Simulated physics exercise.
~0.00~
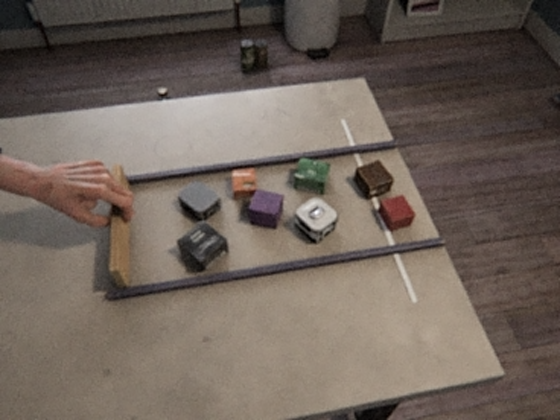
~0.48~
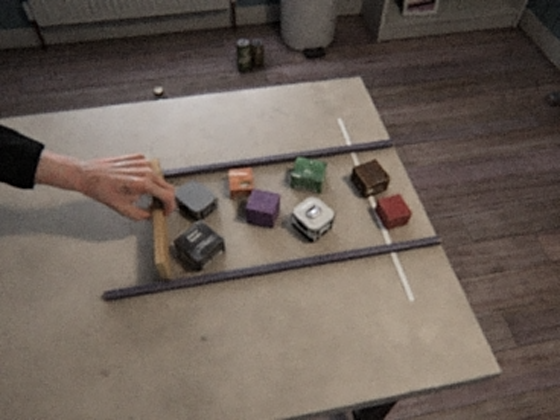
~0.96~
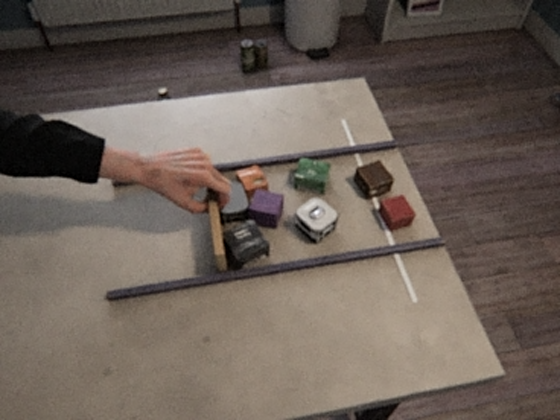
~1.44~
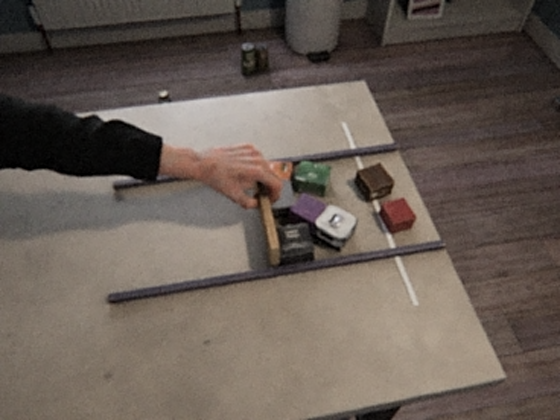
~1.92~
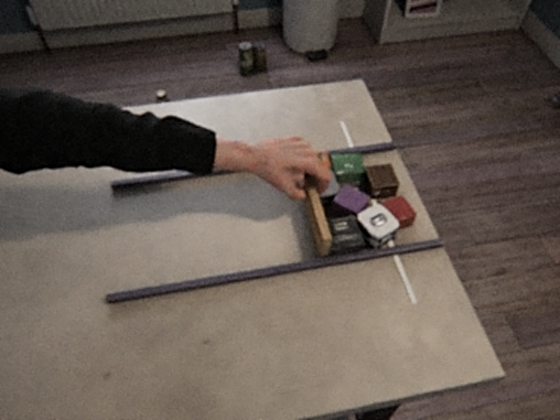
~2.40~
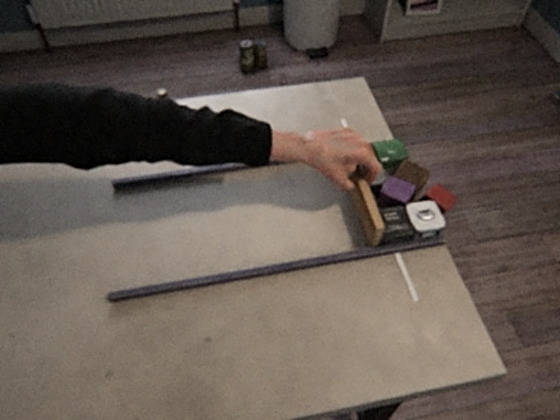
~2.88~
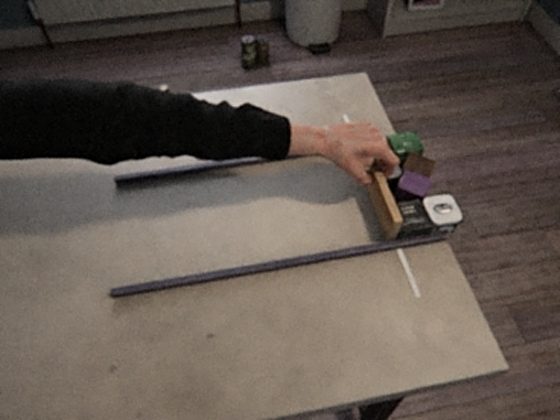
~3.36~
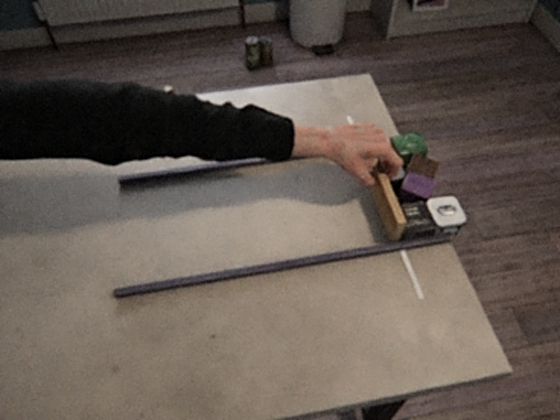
A hand slides a board rightward, bunching small blocks together until the red one disappears.
